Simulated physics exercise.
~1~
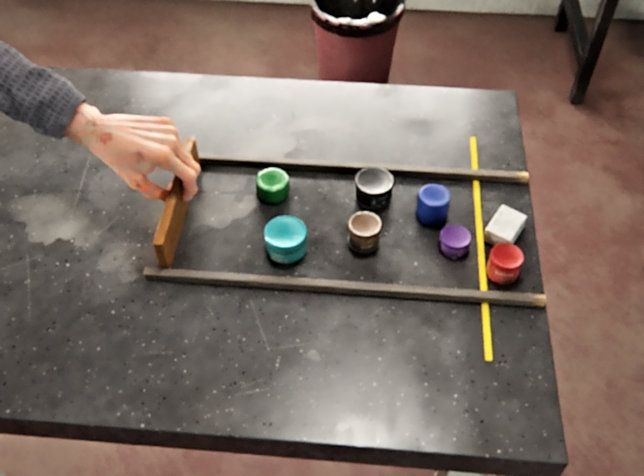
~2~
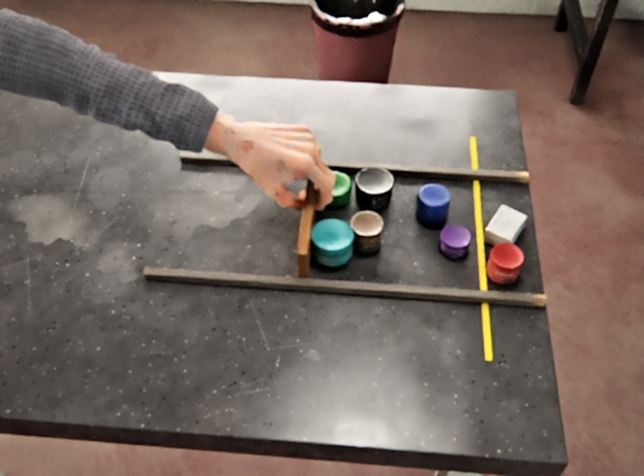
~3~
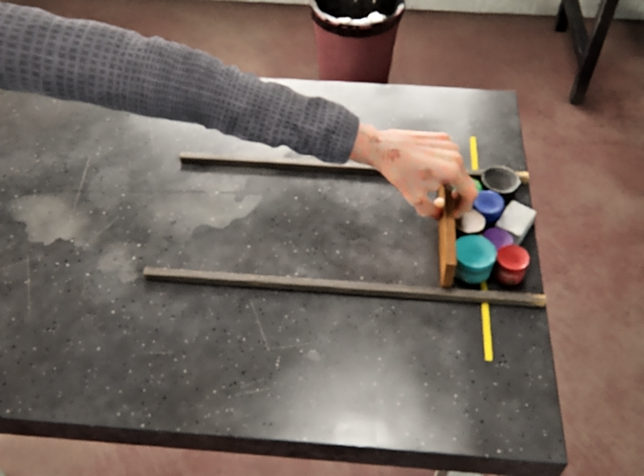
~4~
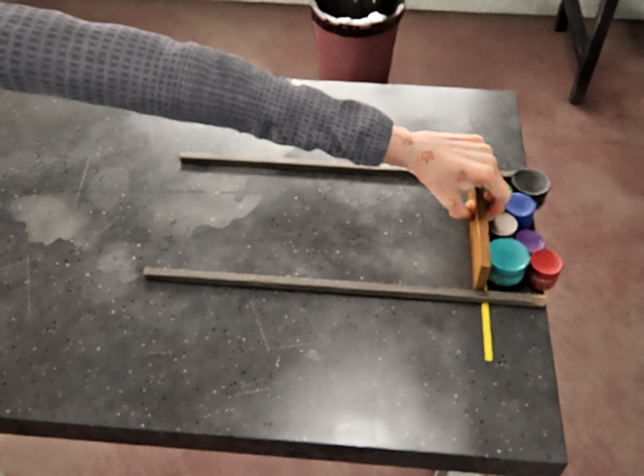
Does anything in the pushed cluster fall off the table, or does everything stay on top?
Something does fall. The white block goes off the right edge, while most of the tubs stay crowded together at the edge in front of the board.
